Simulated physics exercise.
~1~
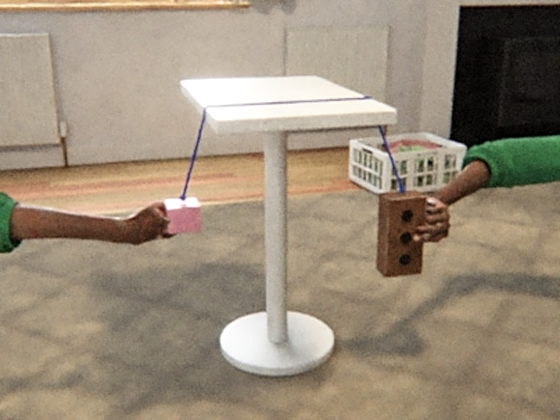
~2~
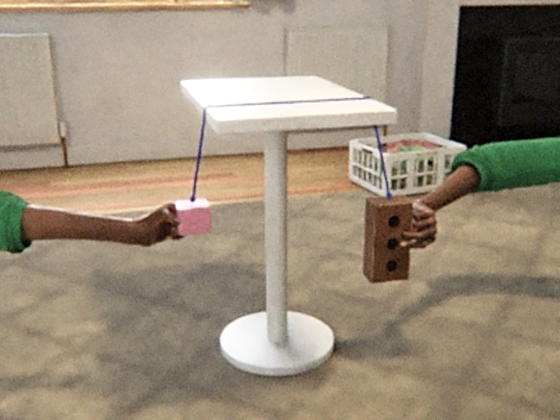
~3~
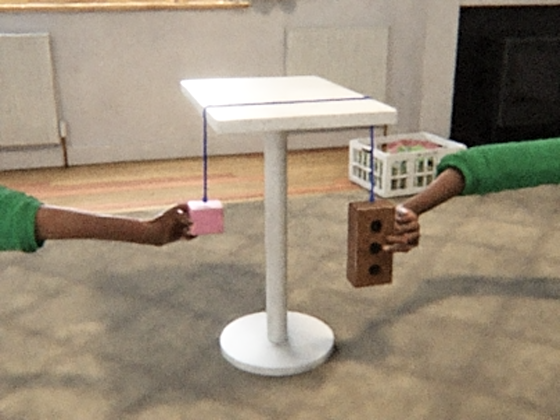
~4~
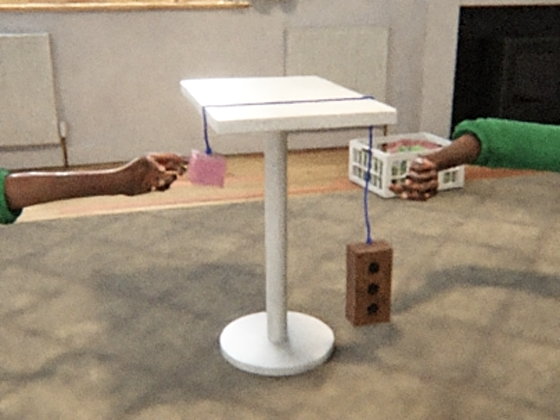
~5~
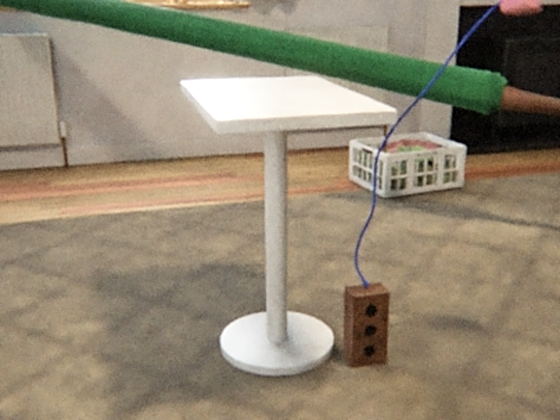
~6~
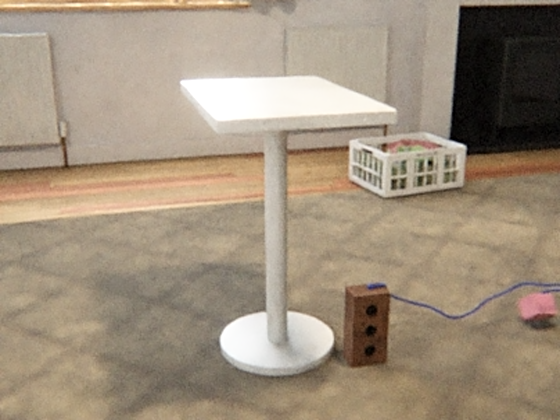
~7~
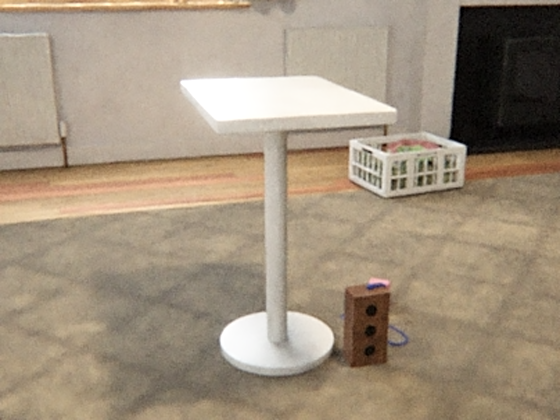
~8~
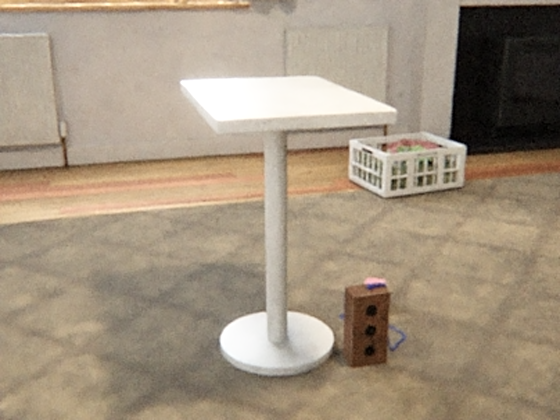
In a room, two hands held a pink block and a brown brick on a blue cord across a white stand, then let go; the brick dropped to the floor, pulling the block over the top, and both ended up together beside the base.
